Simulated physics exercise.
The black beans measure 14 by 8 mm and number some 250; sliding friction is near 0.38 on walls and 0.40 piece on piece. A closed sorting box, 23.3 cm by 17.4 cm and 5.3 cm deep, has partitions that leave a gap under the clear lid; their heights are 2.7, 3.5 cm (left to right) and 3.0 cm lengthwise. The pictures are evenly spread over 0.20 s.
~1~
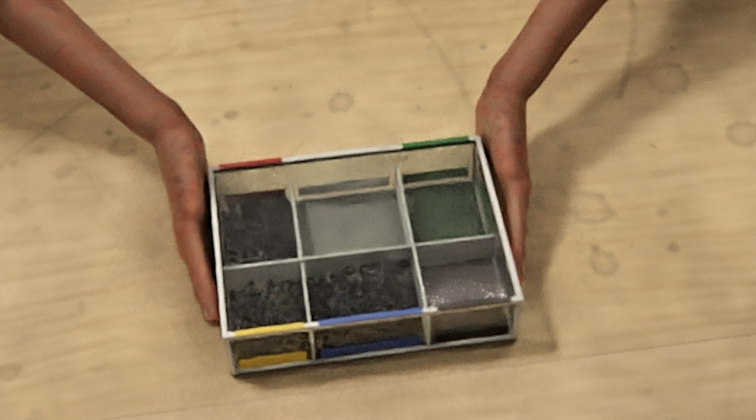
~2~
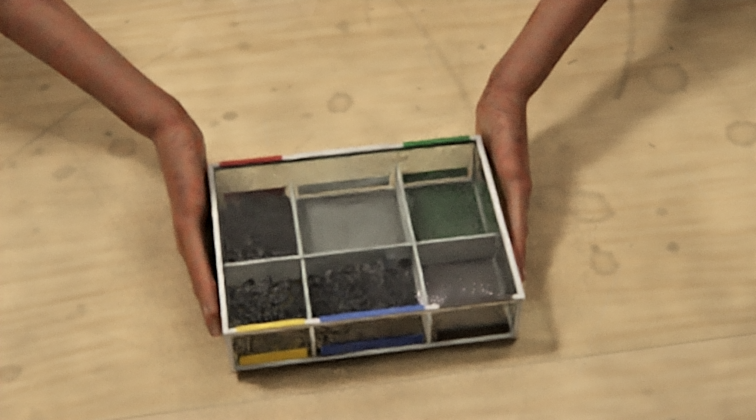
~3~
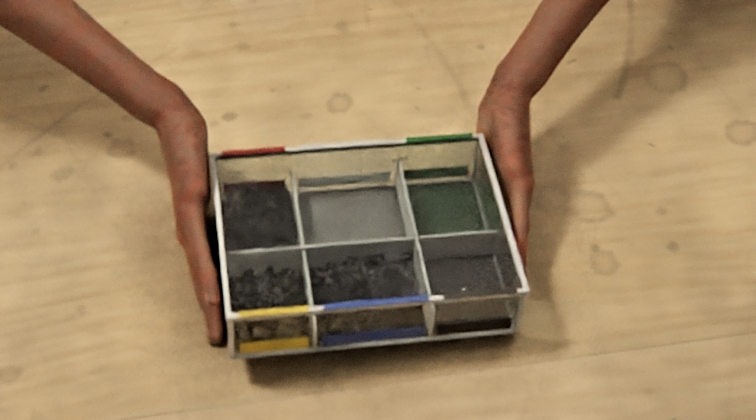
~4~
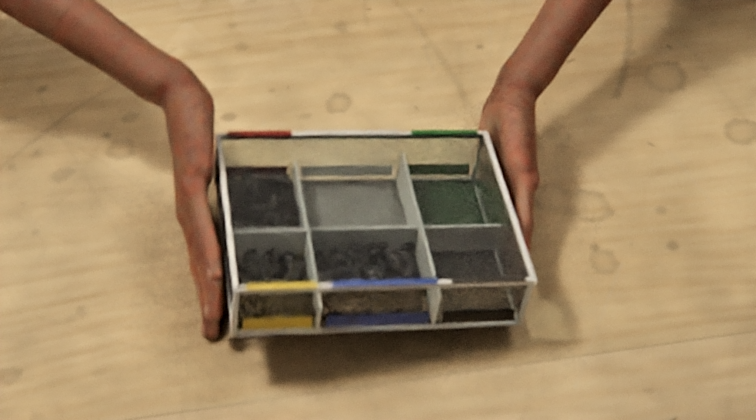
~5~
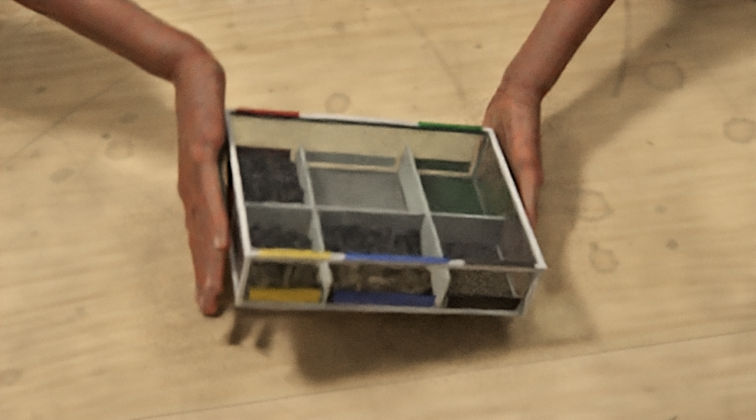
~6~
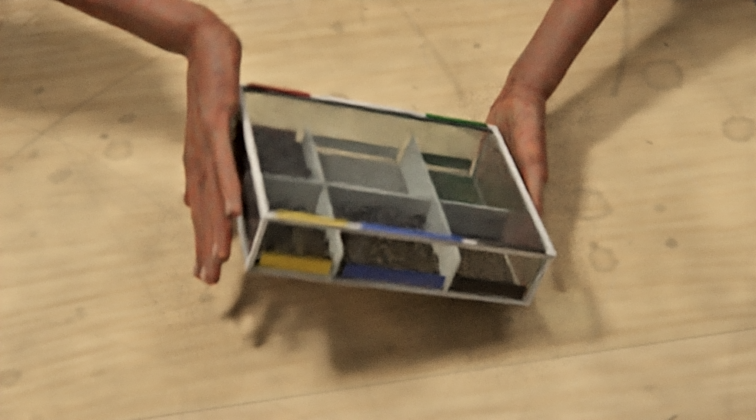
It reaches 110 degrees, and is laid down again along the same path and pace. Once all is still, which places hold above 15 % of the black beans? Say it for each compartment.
Red compartment: Under; blue compartment: Over; green compartment: Over; yellow compartment: Under; white compartment: Over; black compartment: Under.
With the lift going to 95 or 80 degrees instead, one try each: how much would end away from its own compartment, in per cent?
Some 80 and 65 per cent.
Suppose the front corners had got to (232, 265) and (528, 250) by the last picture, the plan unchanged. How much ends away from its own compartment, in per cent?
In that case some 75 per cent.
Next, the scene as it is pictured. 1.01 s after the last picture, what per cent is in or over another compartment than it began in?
Roughly 75 per cent.
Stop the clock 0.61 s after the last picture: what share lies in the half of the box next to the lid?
About 90 per cent.
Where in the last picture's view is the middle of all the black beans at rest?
Around (396, 219).
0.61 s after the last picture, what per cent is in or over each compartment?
Red 10; blue 35; green 15; yellow 5; white 30; black 5.
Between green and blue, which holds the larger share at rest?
The green compartment.
Then, 0.61 s after the last picture, tilt 109 degrees; red 10 %, blue 35 %, green 15 %, yellow 5 %, white 30 %, black 5 %.
Then, 1.01 s after the last picture, tilt 47 degrees; red 5 %, blue 25 %, green 40 %, white 30 %.
Then, 1.50 s after the last picture, tilt 0 degrees; red 5 %, blue 20 %, green 40 %, white 30 %, black 5 %.
In the end, red 5 %, blue 20 %, green 40 %, yellow 0 %, white 30 %, black 5 %.
